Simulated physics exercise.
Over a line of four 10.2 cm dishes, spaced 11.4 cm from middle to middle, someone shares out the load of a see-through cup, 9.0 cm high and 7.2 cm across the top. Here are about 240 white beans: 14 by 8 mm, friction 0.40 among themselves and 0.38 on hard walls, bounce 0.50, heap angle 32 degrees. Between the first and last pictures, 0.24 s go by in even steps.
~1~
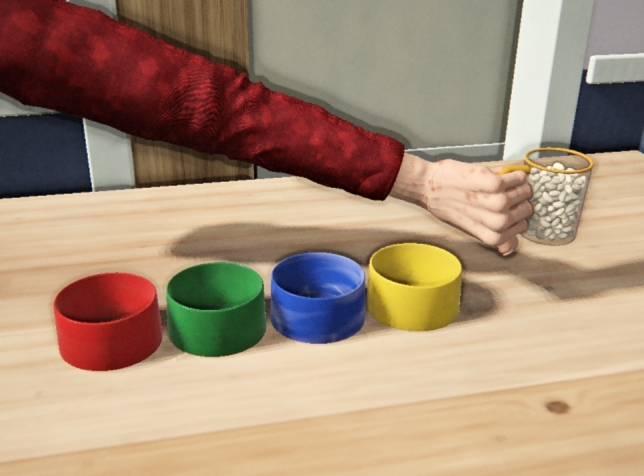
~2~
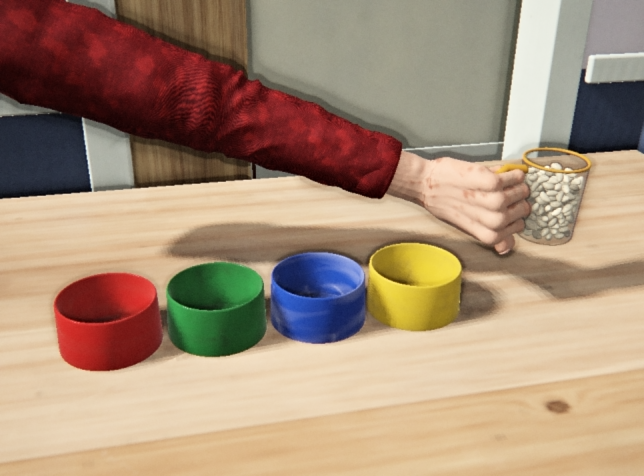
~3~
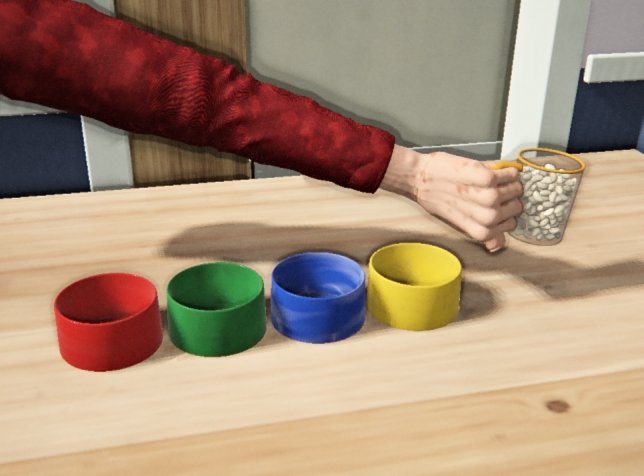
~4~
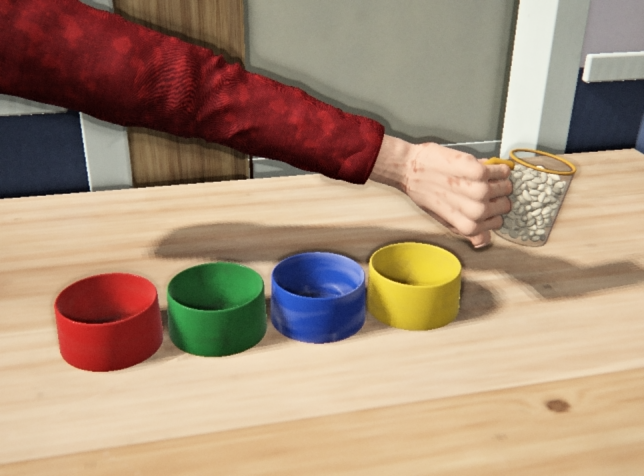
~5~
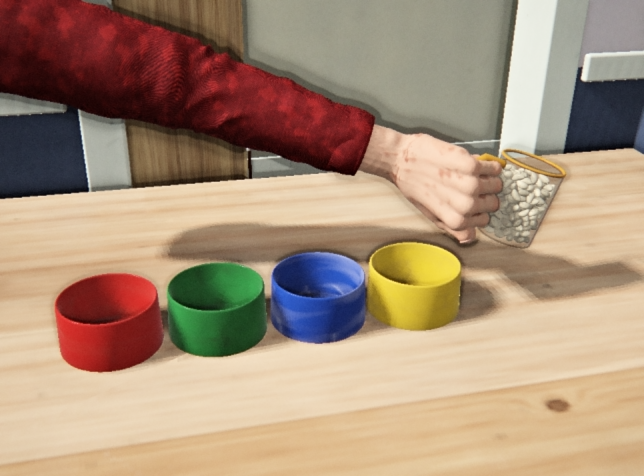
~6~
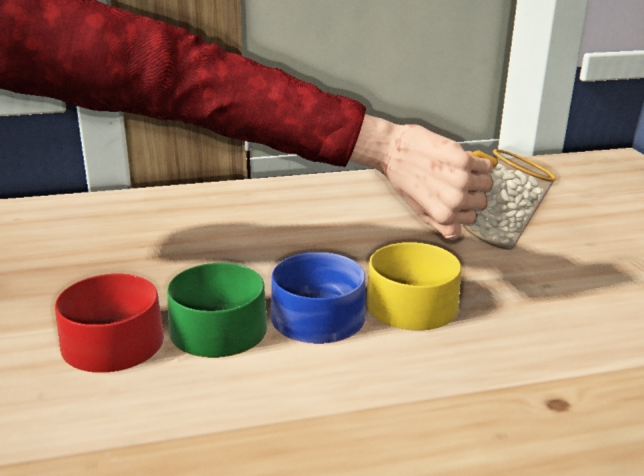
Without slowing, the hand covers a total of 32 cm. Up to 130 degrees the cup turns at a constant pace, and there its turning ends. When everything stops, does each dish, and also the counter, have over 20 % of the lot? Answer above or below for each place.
Red: Below, blue: Above, green: Below, yellow: Below, counter: Below.
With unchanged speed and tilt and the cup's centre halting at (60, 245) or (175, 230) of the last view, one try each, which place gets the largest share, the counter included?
On the first run most goes to blue, and on the second to blue.
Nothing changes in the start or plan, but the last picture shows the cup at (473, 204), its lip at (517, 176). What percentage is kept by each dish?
Per cent kept: Red 0, blue 100, green 0, yellow 0.
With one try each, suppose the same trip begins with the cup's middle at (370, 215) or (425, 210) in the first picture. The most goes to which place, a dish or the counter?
First try: Red; second try: Green.
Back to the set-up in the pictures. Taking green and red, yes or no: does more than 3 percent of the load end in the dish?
So green is a miss and red is a miss.
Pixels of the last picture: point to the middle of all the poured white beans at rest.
After settling, the middle sits near (321, 300).
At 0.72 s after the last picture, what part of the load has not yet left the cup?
Roughly 85 in a hundred.
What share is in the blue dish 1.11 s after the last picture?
Close to 85 percent of the load.
Then, 0.43 s after the last picture, tilt 73 degrees; cup holds 100 %.
Then, 0.72 s after the last picture, tilt 108 degrees; cup holds 85 %, blue 5 %, yellow 5 %.
Then, 1.11 s after the last picture, tilt 130 degrees; cup holds 5 %, blue 85 %, yellow 5 %.
In the end, red 0 %, blue 90 %, green 0 %, yellow 5 %, counter 0 %.
